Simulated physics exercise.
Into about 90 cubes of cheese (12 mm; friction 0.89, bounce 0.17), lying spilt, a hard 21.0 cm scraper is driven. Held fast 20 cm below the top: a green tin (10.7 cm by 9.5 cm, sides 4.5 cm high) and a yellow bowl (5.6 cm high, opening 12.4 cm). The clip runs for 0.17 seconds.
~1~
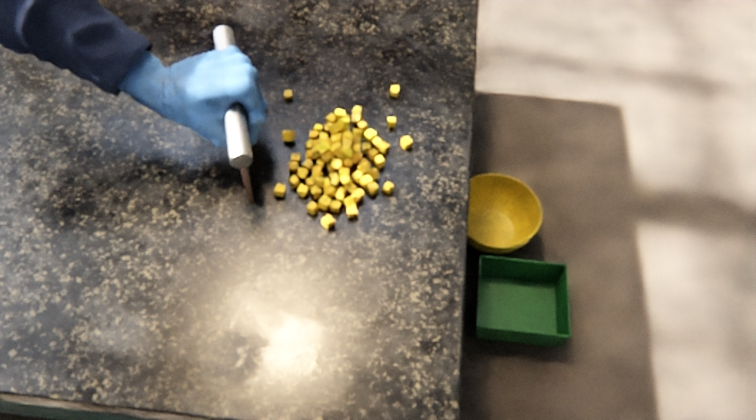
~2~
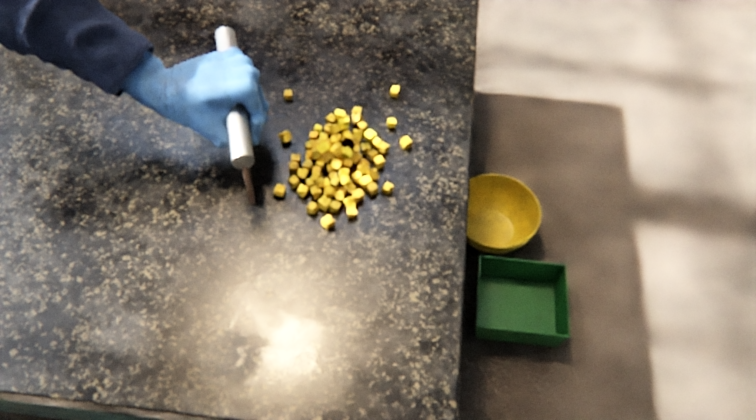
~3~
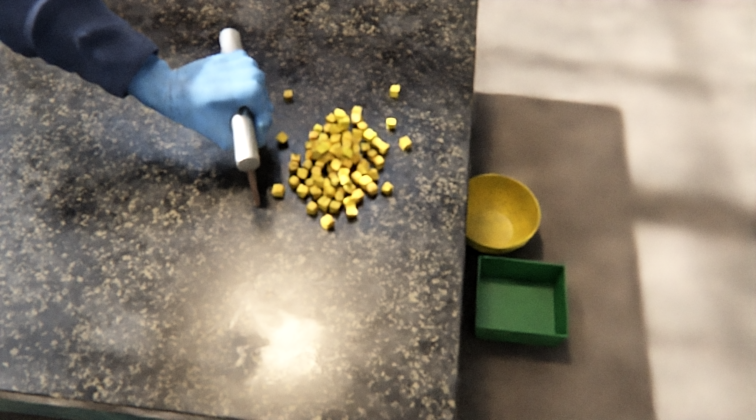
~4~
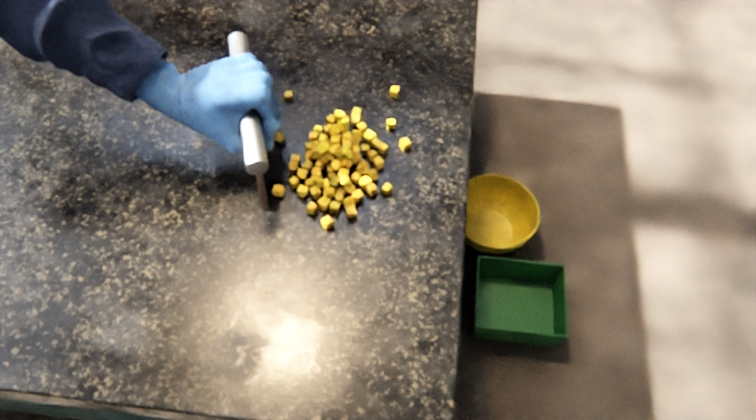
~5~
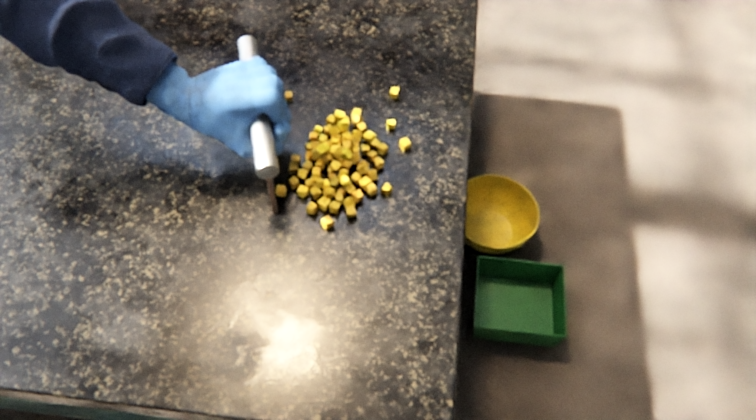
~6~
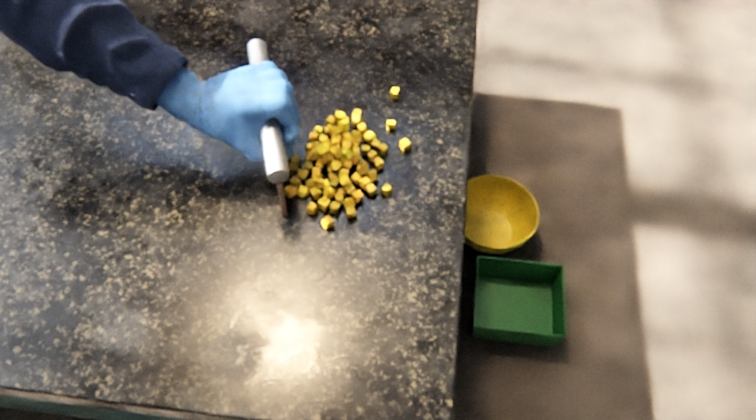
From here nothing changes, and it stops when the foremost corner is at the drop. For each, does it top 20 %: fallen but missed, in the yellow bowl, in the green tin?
Fallen but missed: No; in the yellow bowl: No; in the green tin: No.
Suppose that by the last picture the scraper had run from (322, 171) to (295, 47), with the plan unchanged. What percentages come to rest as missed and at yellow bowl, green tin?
Once everything settles, 30 per cent has missed, the yellow bowl has 40 per cent and the green tin has 5 per cent.
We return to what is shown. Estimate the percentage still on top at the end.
About 70 %.
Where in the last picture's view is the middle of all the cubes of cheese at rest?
In the final view, the middle lies around (451, 171).
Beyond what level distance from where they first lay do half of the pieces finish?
I'd guess near 14 cm, give or take.
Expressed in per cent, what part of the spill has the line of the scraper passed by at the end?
I'd say some 10 per cent.
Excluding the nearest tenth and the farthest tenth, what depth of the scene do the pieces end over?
It spans some 16 centimetres.
Then, 0.28 s after the last picture, scraper 15 cm from its start, spill 16 cm wide; still on top 100 %.
Then, 0.56 s after the last picture, scraper 25 cm from its start, spill 19 cm wide; off the edge, not caught 5 %, still on top 95 %.
Then, 0.80 s after the last picture, scraper 26 cm from its start, spill 20 cm wide; green tin 15 %, yellow bowl 5 %, off the edge, not caught 10 %, still on top 70 %.
In the end, green tin 15 %, yellow bowl 10 %, fallen but missed 10 %, still on top 70 %.
